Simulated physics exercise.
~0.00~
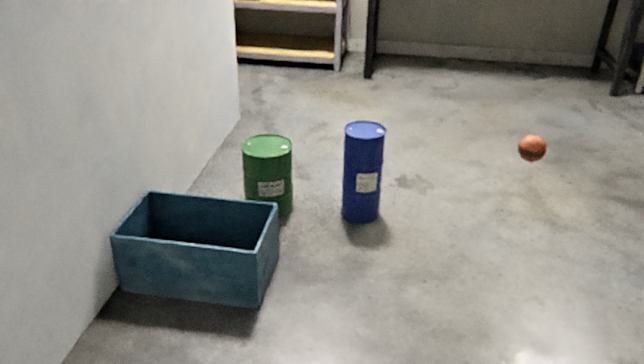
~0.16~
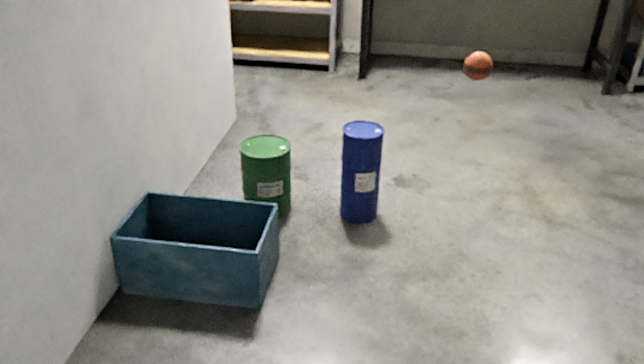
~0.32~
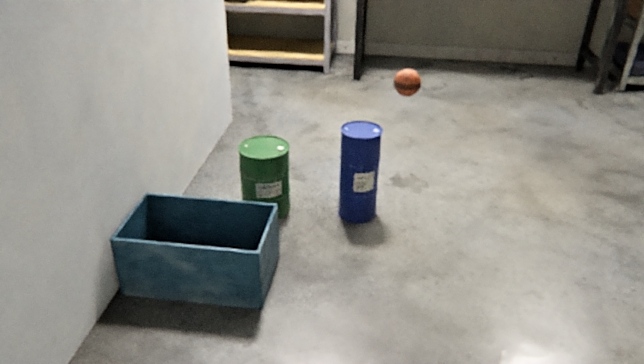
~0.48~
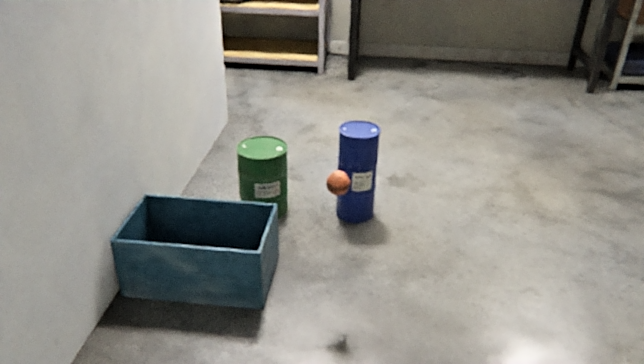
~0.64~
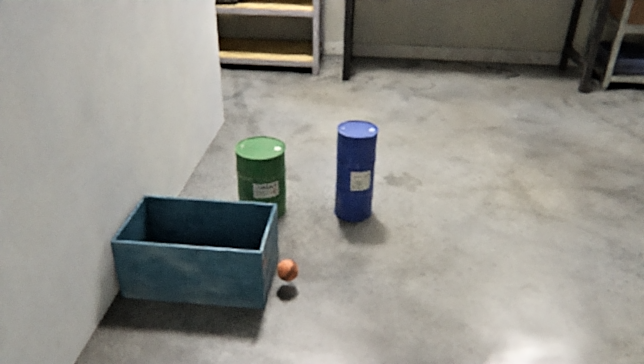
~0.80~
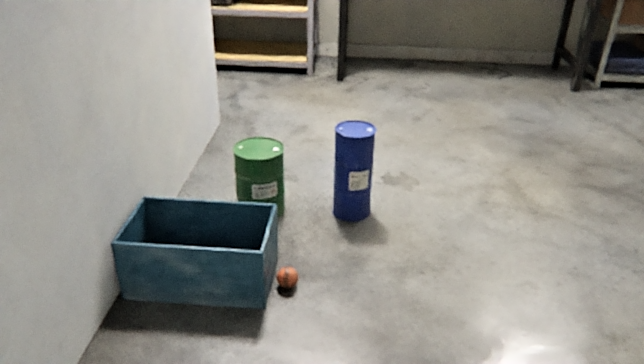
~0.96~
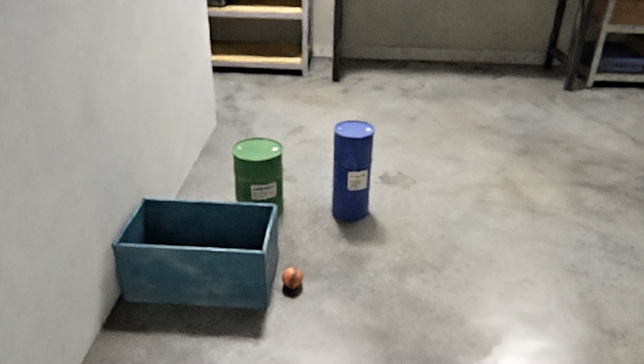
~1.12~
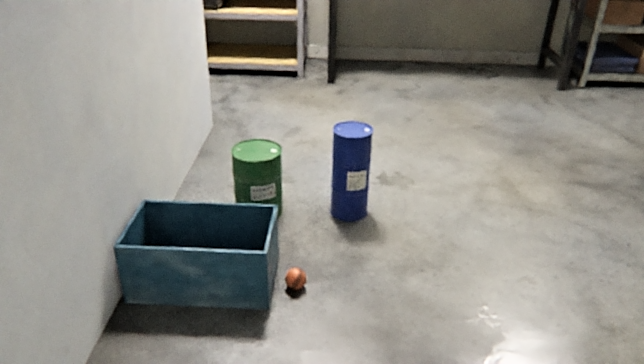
The clip opens with an orange ball in midair at the right of a room with a concrete floor, where an open teal box sits near a pale wall with a green canister and a blue canister behind it. The ball rises as it travels left, then arcs over and begins to fall. It drops past the front of the blue canister and comes down close to the box's right side. There it sinks to the floor and edges slightly right. It ends outside the box, just beside it, with both canisters still standing in place.
